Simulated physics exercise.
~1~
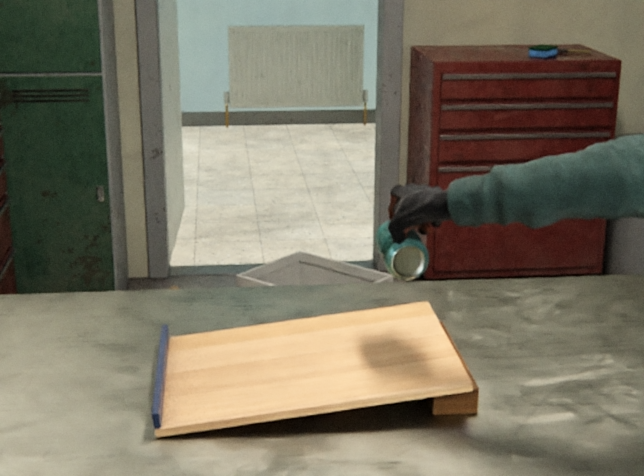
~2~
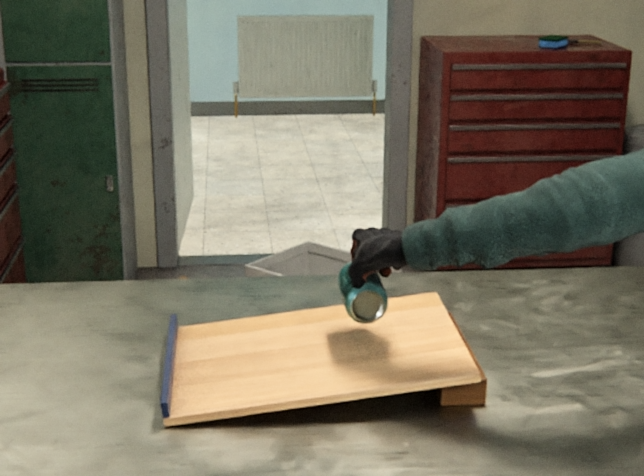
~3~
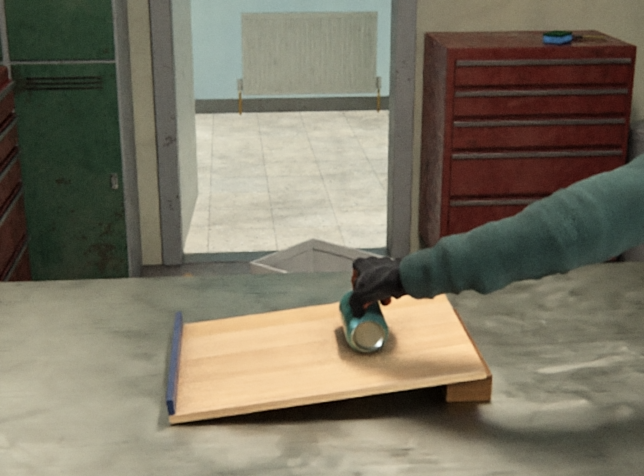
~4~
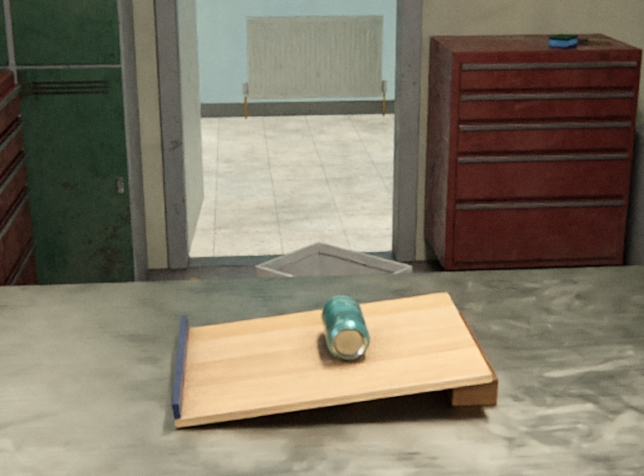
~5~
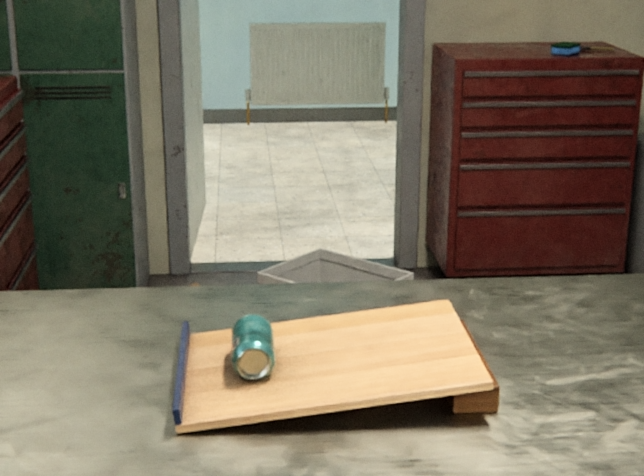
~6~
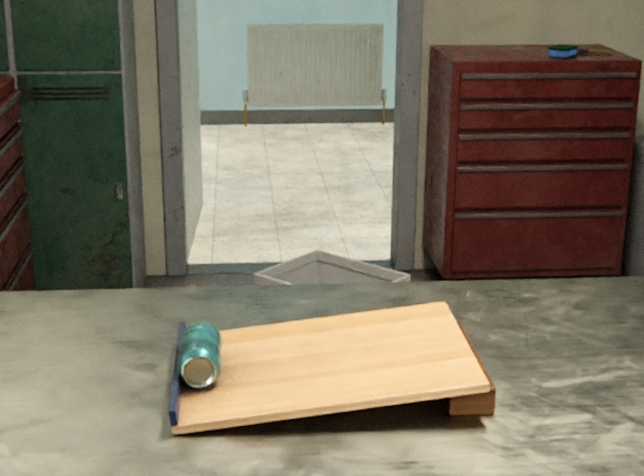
A gloved hand in a teal sleeve lowered a turquoise can onto its side on a propped-up wooden board and let go, and the can rolled left down the slope until it reached the blue strip at the low end.
